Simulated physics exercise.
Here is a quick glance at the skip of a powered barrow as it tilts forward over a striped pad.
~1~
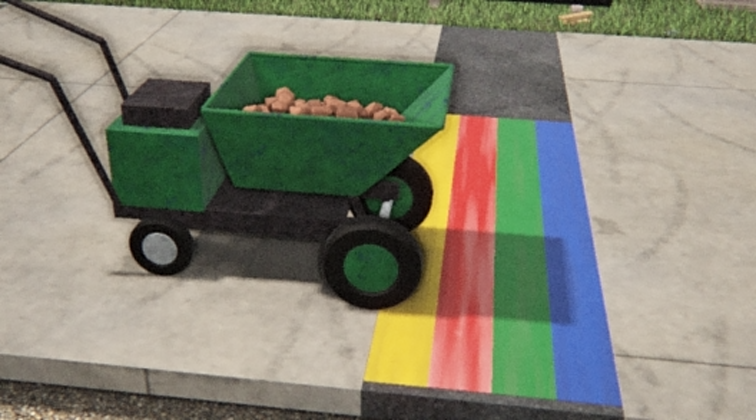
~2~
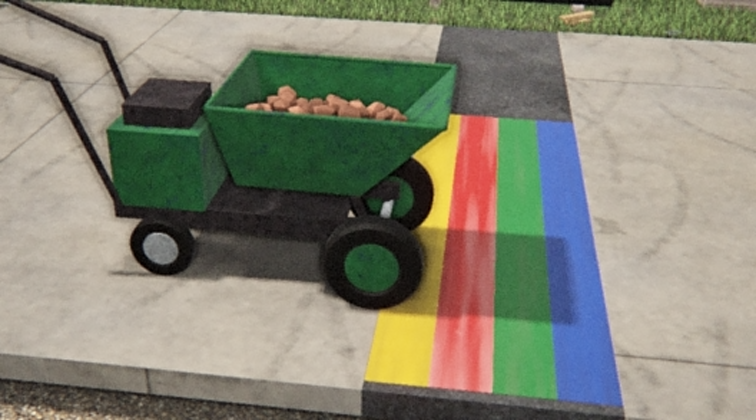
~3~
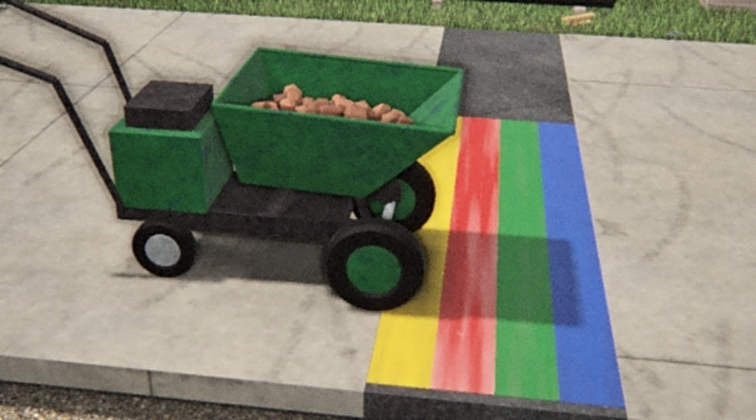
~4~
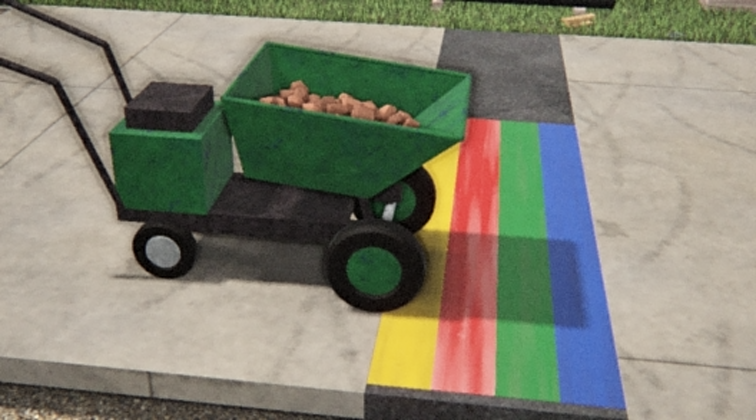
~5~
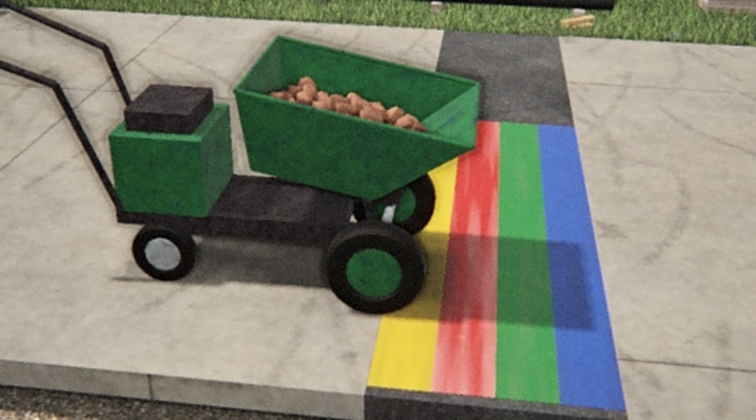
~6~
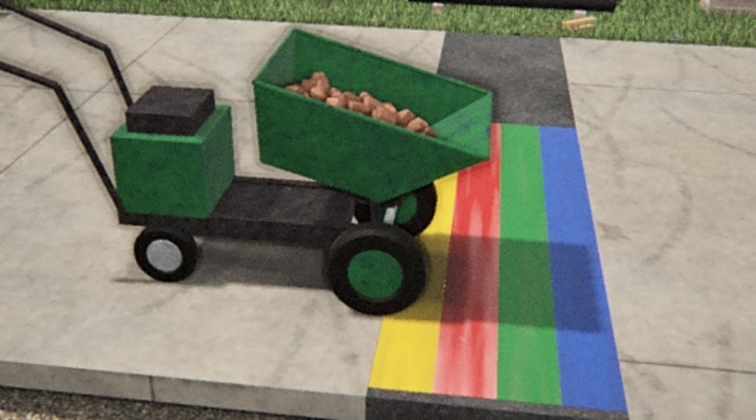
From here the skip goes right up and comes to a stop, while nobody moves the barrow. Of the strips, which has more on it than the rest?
I would say the blue one.
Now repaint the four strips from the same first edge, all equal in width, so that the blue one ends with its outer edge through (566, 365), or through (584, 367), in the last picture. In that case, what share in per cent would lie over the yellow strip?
The first gives 0 %, the second 0 %.
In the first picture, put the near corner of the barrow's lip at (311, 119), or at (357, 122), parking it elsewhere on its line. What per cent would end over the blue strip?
Roughly 10 per cent, and 20 per cent.
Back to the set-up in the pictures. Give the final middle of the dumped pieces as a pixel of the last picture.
Somewhere around (591, 286) in the final view.
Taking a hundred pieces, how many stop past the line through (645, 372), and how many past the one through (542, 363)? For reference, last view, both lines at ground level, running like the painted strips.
Respectively 20 and 70 percent.
Soon after the last picture, skip tipped steeply; all in the skip.
A little later, skip tipped right over; most in the skip; a stray few over the green strip; a small part over the blue strip; a stray few off the paint.
Later still, skip tipped right over; about a quarter in the skip; a small part over the green strip; about a third over the blue strip; about a quarter off the paint.
At rest, skip tipped right over; about a quarter in the skip; none over the yellow strip; none over the red strip; a small part over the green strip; about a third over the blue strip; about a quarter off the paint.
